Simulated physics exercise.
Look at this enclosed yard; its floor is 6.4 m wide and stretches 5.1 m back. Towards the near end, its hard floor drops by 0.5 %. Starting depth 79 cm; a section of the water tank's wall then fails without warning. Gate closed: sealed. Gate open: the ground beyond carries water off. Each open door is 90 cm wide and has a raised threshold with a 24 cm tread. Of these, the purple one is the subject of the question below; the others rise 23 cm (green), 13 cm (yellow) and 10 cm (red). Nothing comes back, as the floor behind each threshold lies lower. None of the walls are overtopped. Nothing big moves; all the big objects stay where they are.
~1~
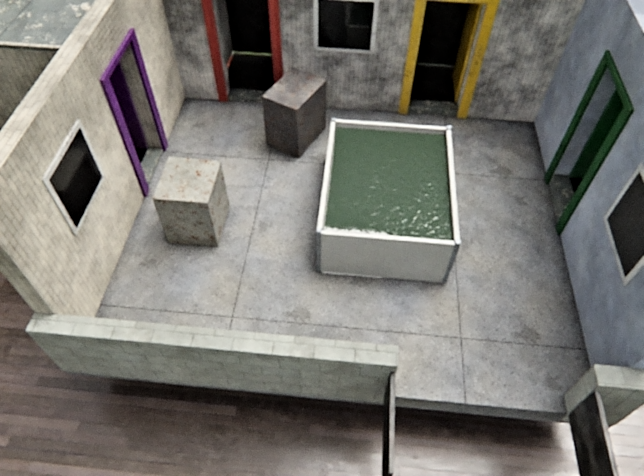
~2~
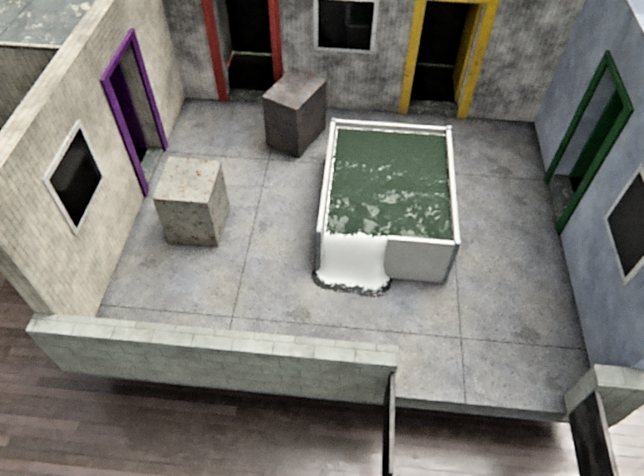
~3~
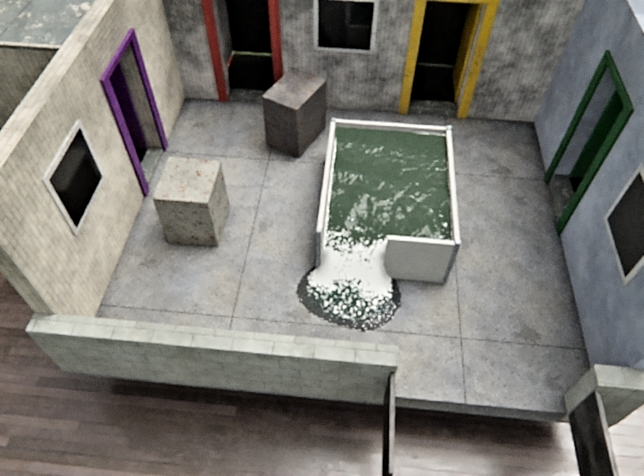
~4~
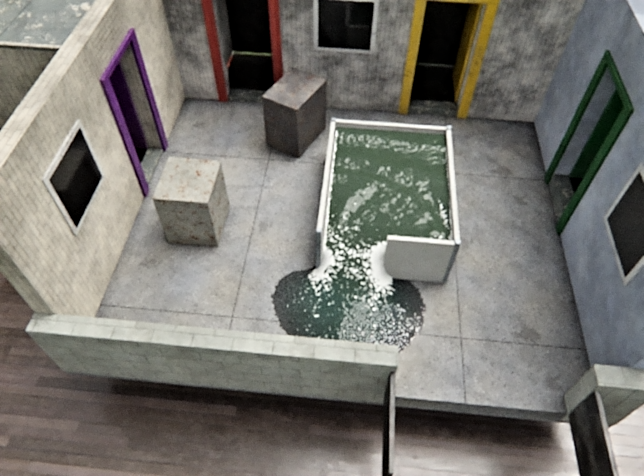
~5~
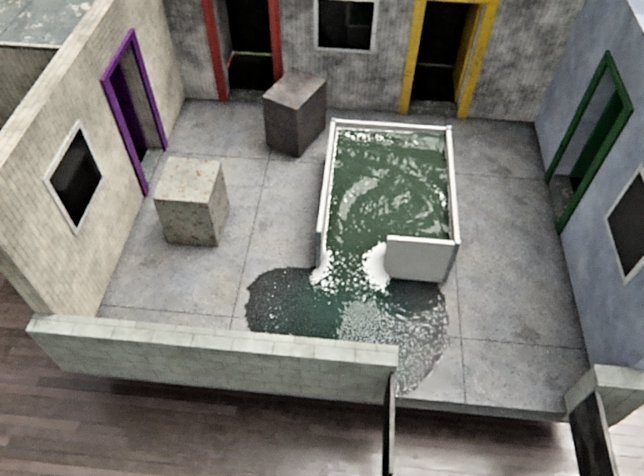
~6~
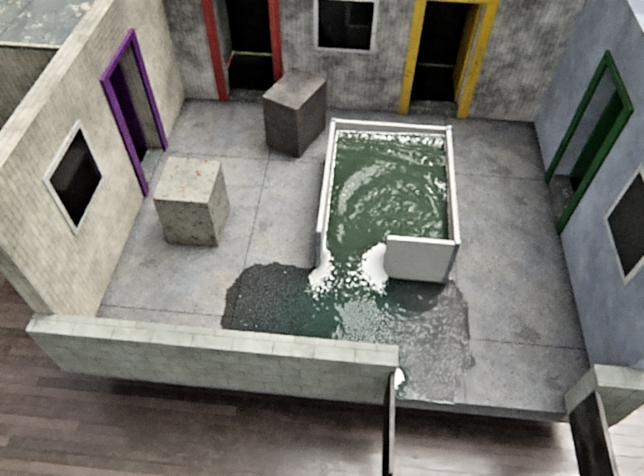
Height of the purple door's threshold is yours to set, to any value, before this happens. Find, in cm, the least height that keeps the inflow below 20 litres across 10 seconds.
The least height is about 6.5 cm.
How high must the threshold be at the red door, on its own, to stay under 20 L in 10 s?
For red, a step near 10.5 cm.
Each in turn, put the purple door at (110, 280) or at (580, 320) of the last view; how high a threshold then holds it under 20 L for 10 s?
Minimums: About 22 cm and 7.5 cm.
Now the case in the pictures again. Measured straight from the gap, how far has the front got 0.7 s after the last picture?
I make it some 3.6 m.
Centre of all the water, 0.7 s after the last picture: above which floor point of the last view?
The balance point sits at roughly (365, 249).
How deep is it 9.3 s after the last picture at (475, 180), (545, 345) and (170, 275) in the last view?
About 7, 6 and 9 cm.
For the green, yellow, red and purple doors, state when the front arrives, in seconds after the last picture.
Green 2.8 seconds, yellow 5.0 seconds, red 2.8 seconds, purple 1.8 seconds.
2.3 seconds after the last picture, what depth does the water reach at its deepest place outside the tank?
Around 33 centimetres.
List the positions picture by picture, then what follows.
The water tank at (389, 180) is whole and still, 79 cm deep; the purple door at (139, 121) is dry, in the first picture.
The gap is at (352, 260), the front 0.3 m out at (366, 291); the back of the water tank holds 79 cm, in the second picture.
The gap is at (352, 261), the front 0.8 m out at (347, 320); the back of the water tank holds 79 cm, in the third picture.
The front is at a hidden place, 1.4 m from the gap at (352, 262); 1.9 m2 of floor is wet, 79 cm left at the back, in the fourth picture.
The gap is at (352, 262), the front 1.7 m out at a hidden place; the back of the water tank holds 74 cm, in the fifth picture.
Water pours out at (352, 261) and has run 1.9 m, to a hidden place; about 5 cm deep outside, 66 cm at the back; the purple door at (139, 121), 3.7 m from the gap, is still 3.0 m from the nearest water, in the sixth picture.
Then, 0.7 s after the last picture water covers 20 % of the floor, deepest (49 cm) near (339, 358); it has not reached the purple door.
Then, 2.3 s after the last picture water covers 40 % of the floor, deepest (33 cm) near (97, 348); 5 cm at the purple door, 0 litres in over its 7 cm threshold.
Then, 9.3 s after the last picture water covers 100 % of the floor, deepest (14 cm) near (323, 370); 6 cm at the purple door, 16 litres in over its 7 cm threshold.
At the purple door as built, the water peaked near 11 cm, 3.1 s after the last picture.
With a threshold of 5.5 cm, 29 litres would have come in within the 10 s; with 7.5 cm, 13 litres. So under 20 litres takes about 6.5 cm.
